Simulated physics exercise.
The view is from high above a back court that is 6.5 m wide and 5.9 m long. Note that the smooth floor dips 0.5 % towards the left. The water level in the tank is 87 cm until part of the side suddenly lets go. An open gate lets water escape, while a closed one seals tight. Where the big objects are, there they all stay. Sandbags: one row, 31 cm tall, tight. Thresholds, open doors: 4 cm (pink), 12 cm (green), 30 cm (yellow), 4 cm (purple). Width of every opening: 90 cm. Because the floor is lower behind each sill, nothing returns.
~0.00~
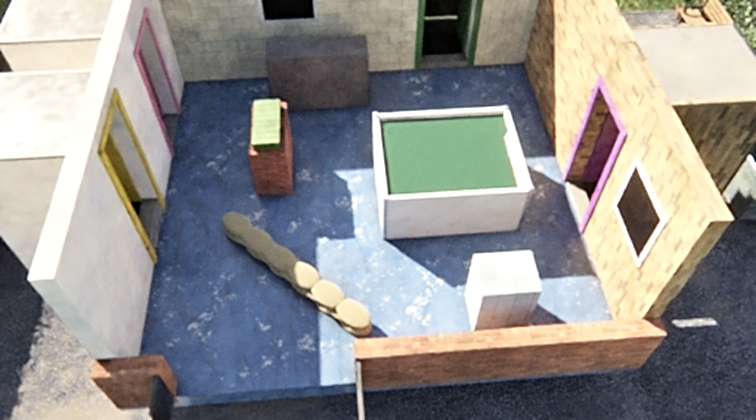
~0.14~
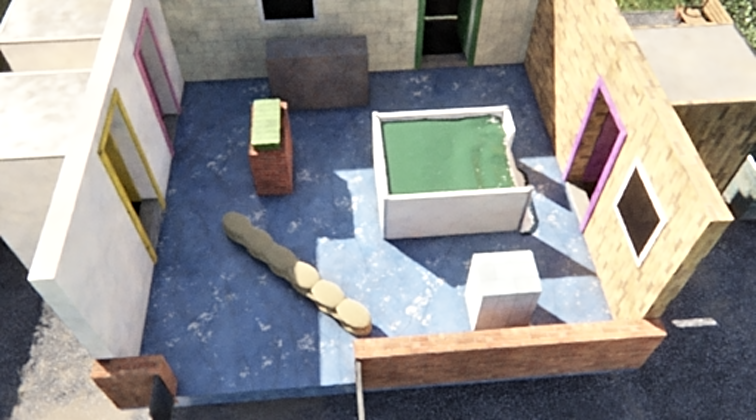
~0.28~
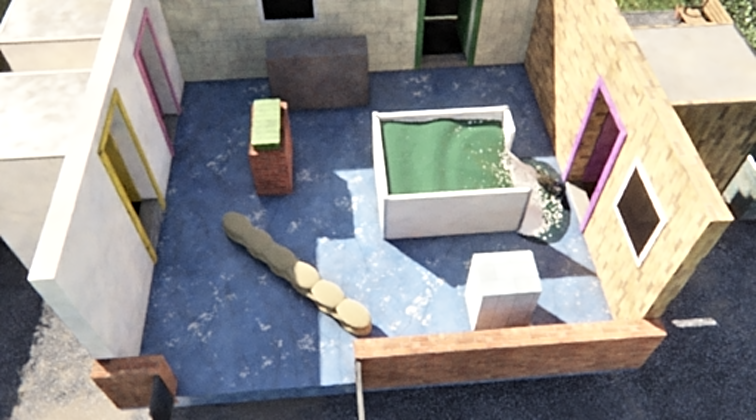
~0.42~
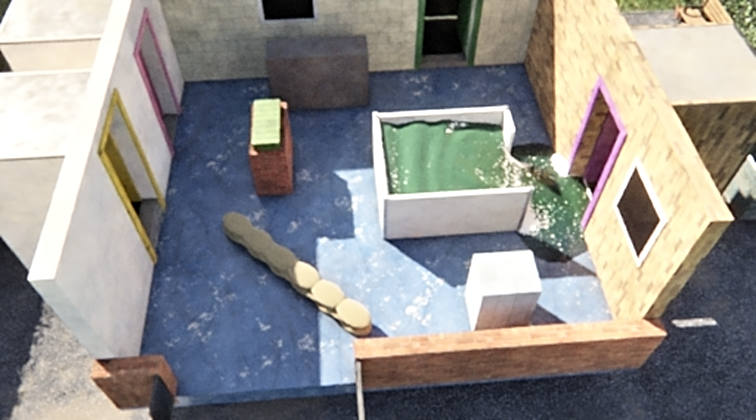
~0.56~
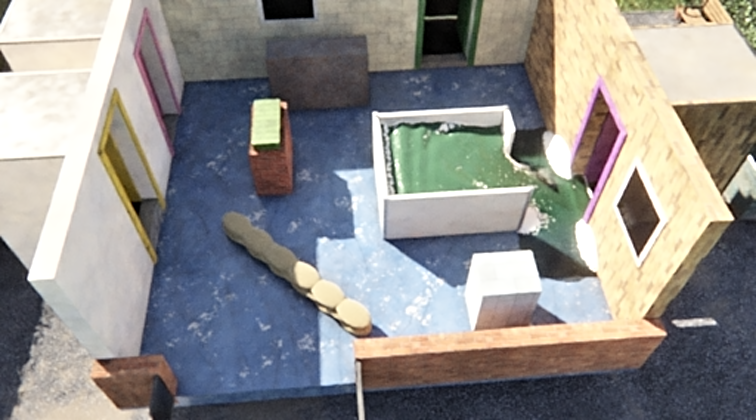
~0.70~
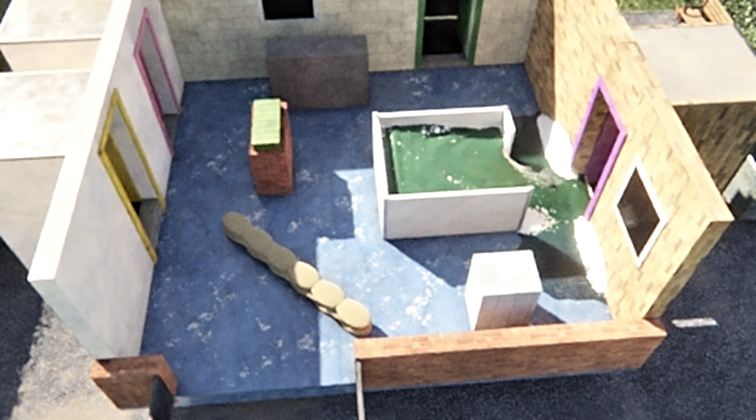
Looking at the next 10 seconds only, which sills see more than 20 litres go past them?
At the end, my guess is the pink door lets through less than the limit, my guess is the green door lets through less than the limit, my guess is the yellow door lets through less than the limit, my guess is the purple door lets through more than the limit.
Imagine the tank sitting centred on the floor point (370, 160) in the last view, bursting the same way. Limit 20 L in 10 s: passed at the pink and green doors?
Relative to the limit, pink is beyond it and green is within it.
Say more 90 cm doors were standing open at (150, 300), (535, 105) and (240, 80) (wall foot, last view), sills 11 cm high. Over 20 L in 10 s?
So, in the order given, it's shy of the mark, then shy of the mark, then shy of the mark.
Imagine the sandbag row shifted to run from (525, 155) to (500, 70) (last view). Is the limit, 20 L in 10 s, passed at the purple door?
Purple: Exceeded.
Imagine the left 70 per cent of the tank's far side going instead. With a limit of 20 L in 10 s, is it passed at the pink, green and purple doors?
Door pink goes beyond, door green goes beyond, door purple stays within.
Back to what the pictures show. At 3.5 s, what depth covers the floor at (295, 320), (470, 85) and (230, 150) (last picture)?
Roughly 1, 8, 0 cm.
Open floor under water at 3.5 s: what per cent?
Around 40 per cent.
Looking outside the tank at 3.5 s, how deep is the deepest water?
24 cm or so.
After 1.4 s water covers 15 % of the floor and is deepest (44 cm) near (557, 182); pink door not reached, green door not reached, yellow door not reached, purple door 31 cm at the sill, 457 L in.
After 2.2 s water covers 25 % of the floor and is deepest (36 cm) near (557, 182); pink door not reached, green door 12 cm at the sill, 0 L in, yellow door not reached, purple door 28 cm at the sill, 784 L in.
After 3.5 s water covers 40 % of the floor and is deepest (24 cm) near (557, 182); pink door not reached, green door 9 cm at the sill, 2 L in, yellow door not reached, purple door 23 cm at the sill, 1035 L in.
After 6.0 s water covers 65 % of the floor and is deepest (13 cm) near (613, 344); pink door 4 cm at the sill, 0 L in, green door 6 cm at the sill, 2 L in, yellow door not reached, purple door 13 cm at the sill, 1253 L in.
After 10.0 s water covers 85 % of the floor and is deepest (8 cm) near (560, 348); pink door 3 cm at the sill, 1 L in, green door 4 cm at the sill, 2 L in, yellow door 5 cm at the sill, 0 L in, purple door 7 cm at the sill, 1340 L in.
